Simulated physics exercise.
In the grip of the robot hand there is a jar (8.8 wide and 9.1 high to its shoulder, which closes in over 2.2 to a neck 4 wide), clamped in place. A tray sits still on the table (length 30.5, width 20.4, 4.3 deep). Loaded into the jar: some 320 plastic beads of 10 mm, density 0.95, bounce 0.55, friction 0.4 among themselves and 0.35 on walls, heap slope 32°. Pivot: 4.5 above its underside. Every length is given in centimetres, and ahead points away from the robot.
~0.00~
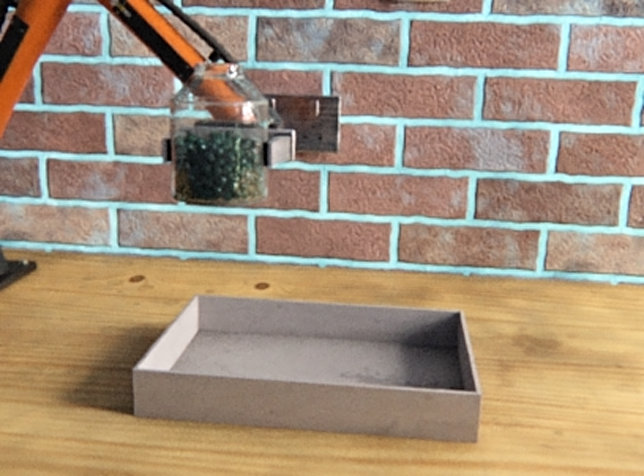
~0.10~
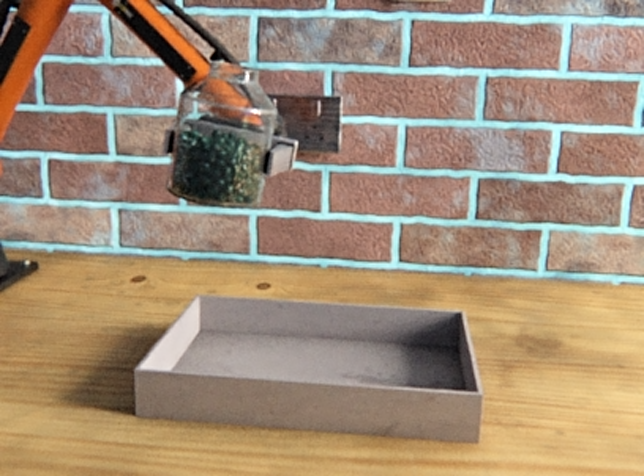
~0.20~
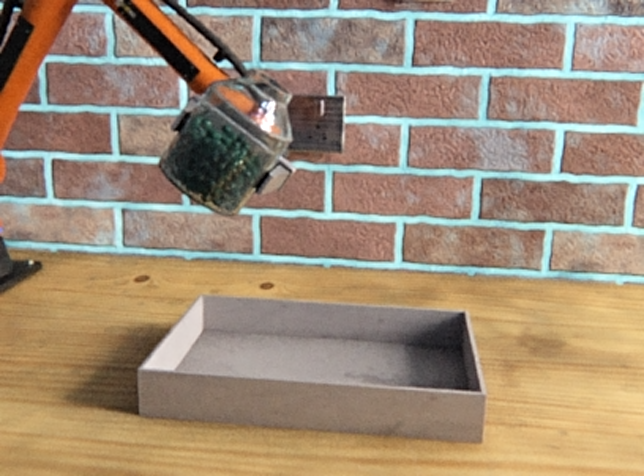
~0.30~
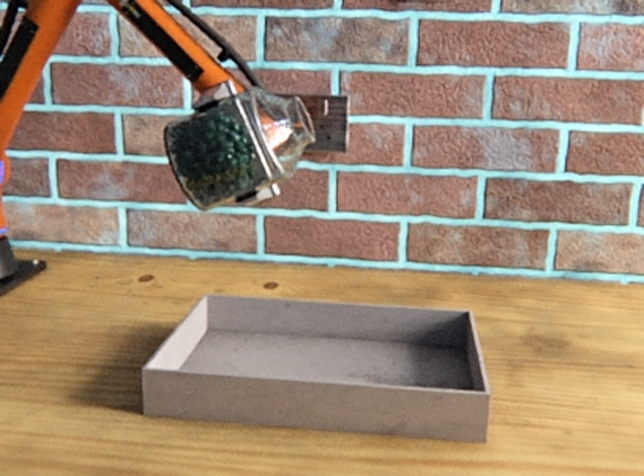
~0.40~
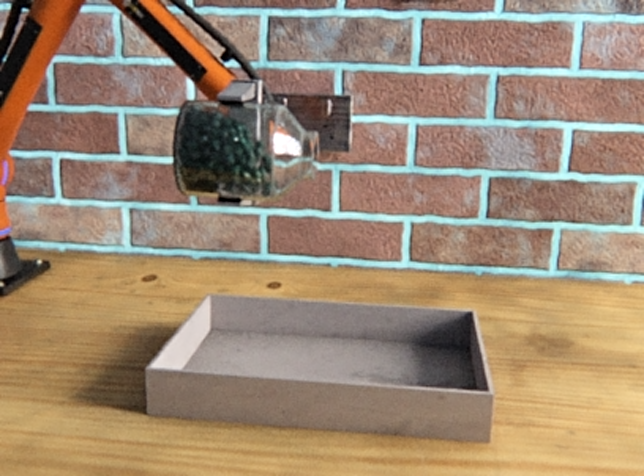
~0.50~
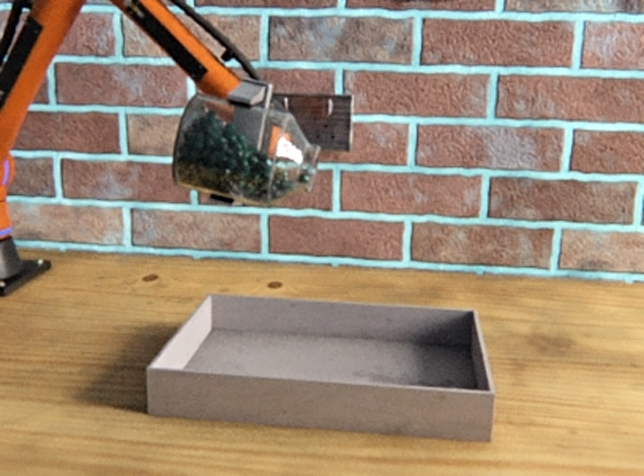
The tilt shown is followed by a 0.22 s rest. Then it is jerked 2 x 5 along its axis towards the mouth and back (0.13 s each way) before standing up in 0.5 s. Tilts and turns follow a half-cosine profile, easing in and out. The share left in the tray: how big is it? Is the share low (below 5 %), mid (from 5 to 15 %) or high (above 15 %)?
Mid.
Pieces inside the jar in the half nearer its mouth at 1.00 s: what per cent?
Mouth-half fraction: Approx. 65 %.
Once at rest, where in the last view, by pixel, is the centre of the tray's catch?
In the last view, around (393, 374).
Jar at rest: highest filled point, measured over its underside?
7.5 cm or so.
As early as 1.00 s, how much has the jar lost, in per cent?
5 %.
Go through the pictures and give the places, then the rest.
The first picture shows the jar middle at (220, 151), upright; upper third of the load around (221, 151), from x 180 to 260, top at y 135; 324 in the jar.
The second picture shows the jar middle at (221, 151), tipped 10°; upper third of the load around (216, 150), from x 175 to 260, top at y 135.
The third picture shows the jar middle at (225, 151), tipped 35°; upper third of the load around (206, 145), from x 170 to 260, top at y 120.
The fourth picture shows the jar middle at (229, 151), tipped 66°; upper third of the load around (209, 136), from x 175 to 250, top at y 115.
The fifth picture shows the jar middle at (232, 151), tipped 91°; upper third of the load around (214, 133), from x 185 to 270, top at y 110.
The sixth picture shows the jar middle at (233, 151), tipped 101°; upper third of the load around (215, 144), from x 185 to 300, top at y 115; 324 in the jar.
After 1.00 s, tipped 101°, highest piece 25 above the table; 306 in the jar, 2 in the tray, 16 in flight or on a rim.
After 1.49 s, tipped 50°, highest piece 28 above the table; 289 in the jar, 34 in the tray, 1 in flight or on a rim.
After 1.94 s, upright, highest piece 27 above the table; 289 in the jar, 34 in the tray, 1 on the table or floor.
After 2.64 s, upright, highest piece 26 above the table; 289 in the jar, 34 in the tray, 1 on the table or floor.
In the end, 289 in the jar, 34 in the tray, 1 on the table or floor. That is 10 % in the tray.
